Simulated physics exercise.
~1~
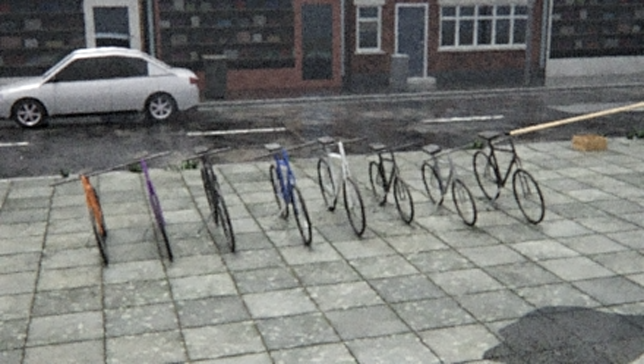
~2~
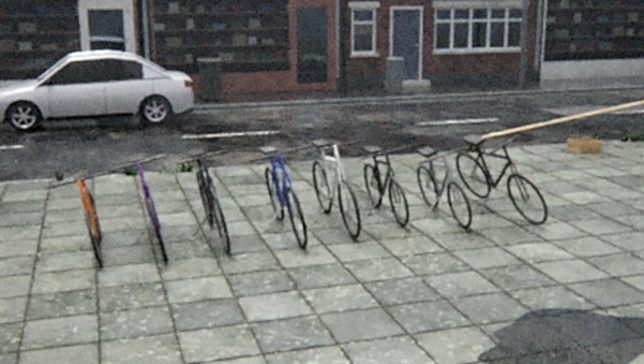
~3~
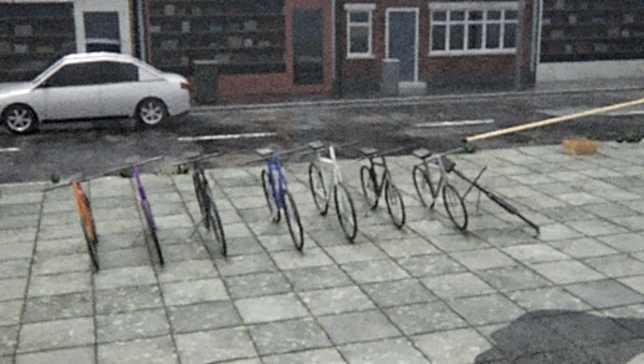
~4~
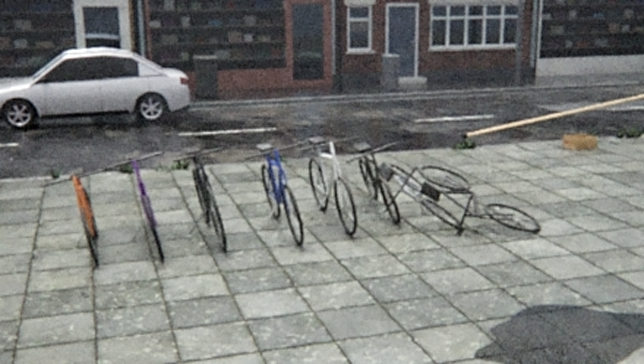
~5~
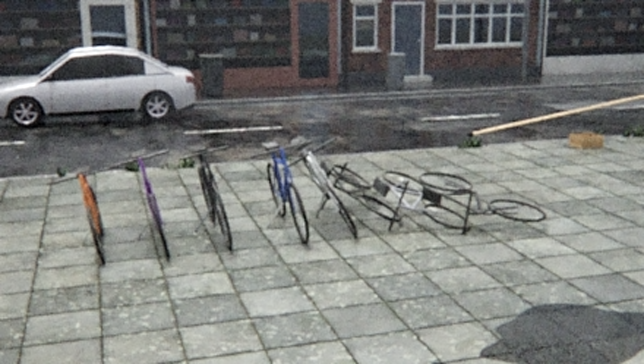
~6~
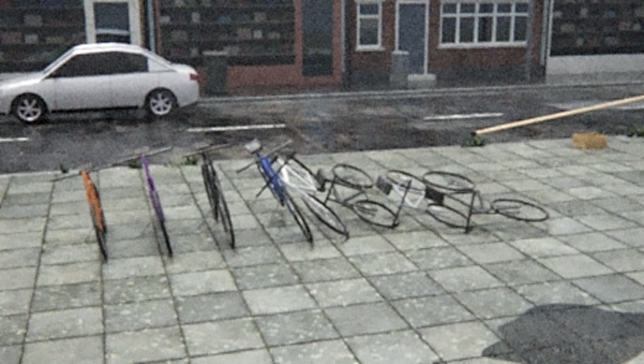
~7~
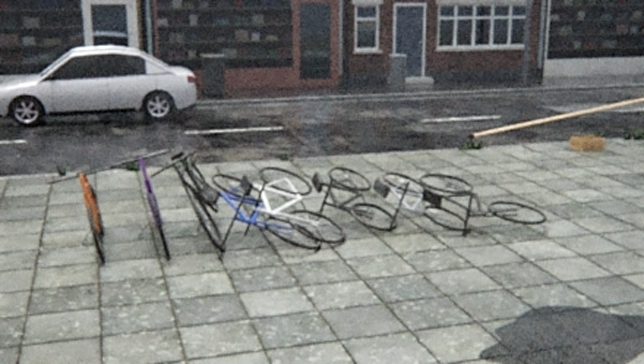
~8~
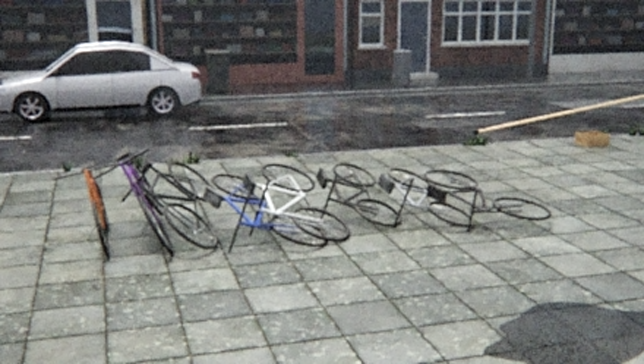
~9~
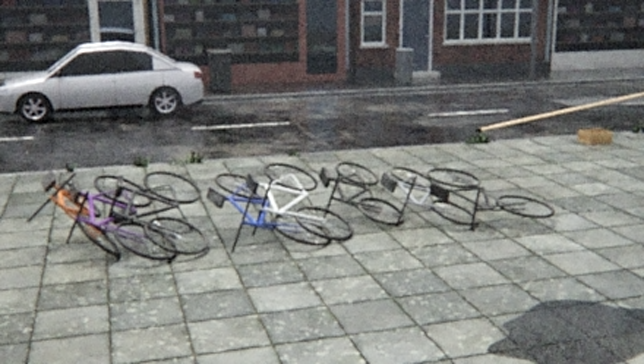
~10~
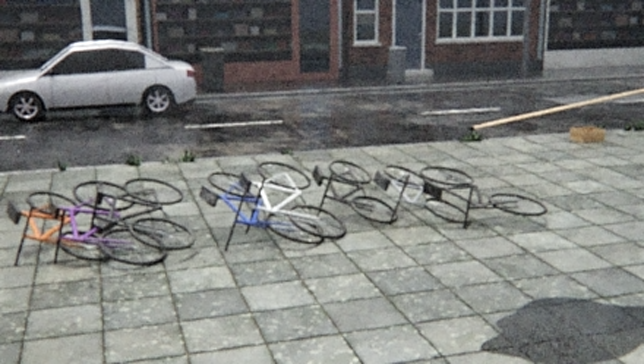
A long pale pole at the right pushes against the end bicycle in a row of eight standing on wet grey paving, with a white car parked across the street. The bicycle tilts left and topples against its neighbour, while the pole stays back. The fall passes leftward along the row, taking down the dark bikes, the white one and then the blue one. The next black bicycle drops onto the purple one, which leans into the orange bicycle at the far left. Finally the orange bicycle falls too, leaving all eight lying in overlapping heaps.
